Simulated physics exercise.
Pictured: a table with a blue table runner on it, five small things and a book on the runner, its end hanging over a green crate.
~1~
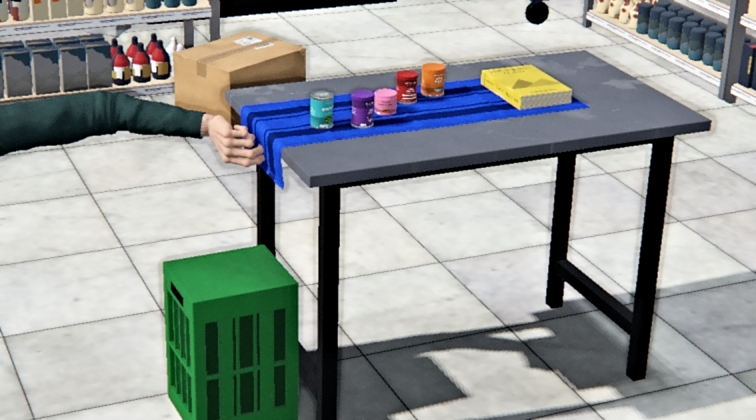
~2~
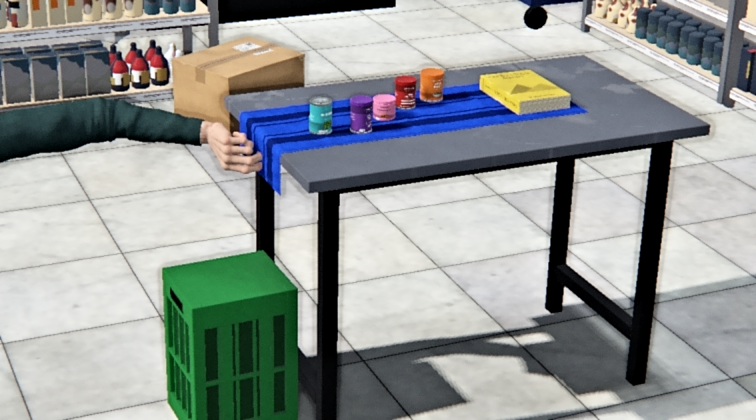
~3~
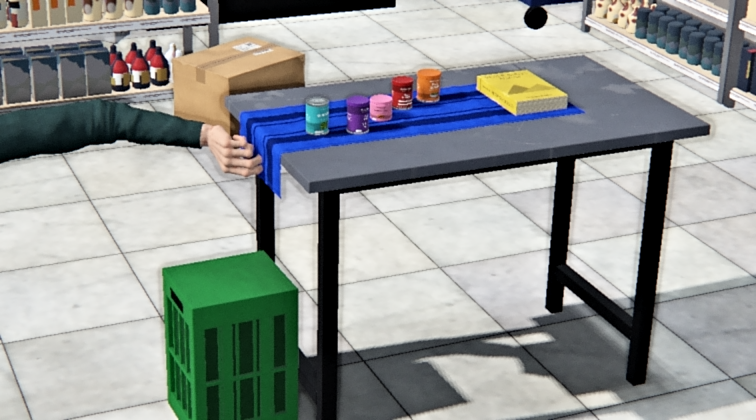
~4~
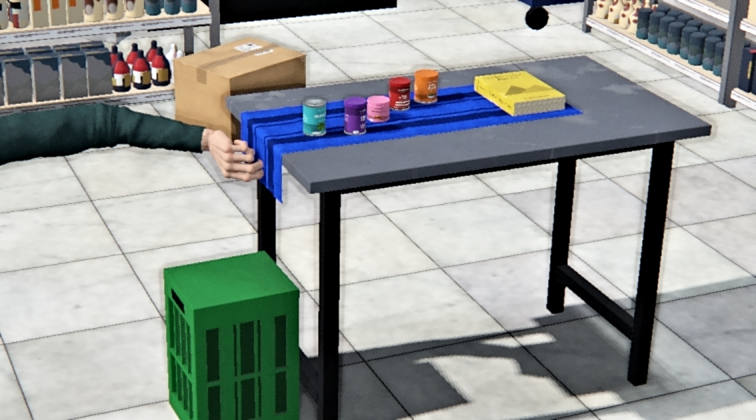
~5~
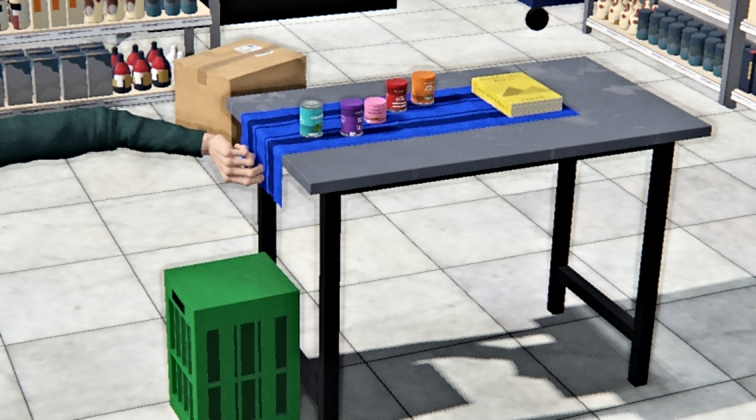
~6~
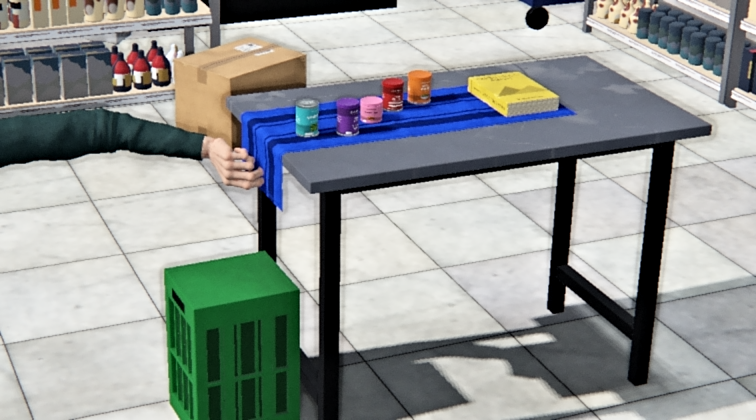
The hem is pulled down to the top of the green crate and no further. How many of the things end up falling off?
The count that falls away is going to be two.
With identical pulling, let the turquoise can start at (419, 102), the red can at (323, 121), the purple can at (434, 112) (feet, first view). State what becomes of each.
Here's the result: The turquoise can remains in place, the red can leaves the top and the purple can remains in place.
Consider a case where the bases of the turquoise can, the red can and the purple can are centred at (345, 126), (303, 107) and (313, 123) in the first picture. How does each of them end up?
In the end the turquoise can gets dislodged, while the red can gets dislodged and the purple can gets dislodged.
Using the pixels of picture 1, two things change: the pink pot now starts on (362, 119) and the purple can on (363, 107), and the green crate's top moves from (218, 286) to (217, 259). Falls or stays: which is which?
Final state: The pink pot is still in place, the purple can is still in place.
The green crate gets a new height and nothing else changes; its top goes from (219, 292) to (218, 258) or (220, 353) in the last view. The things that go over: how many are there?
Respectively 1 and 4.
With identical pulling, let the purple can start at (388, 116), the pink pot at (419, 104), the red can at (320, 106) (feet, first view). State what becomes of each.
Fate of the purple can: It stays; fate of the pink pot: It stays; fate of the red can: It goes.
Soon after, hem near (260, 246); turquoise can gone.
After that, hem on the crate; turquoise can and purple can gone.
In the end, hem on the crate; turquoise can and purple can gone. The table loses two.
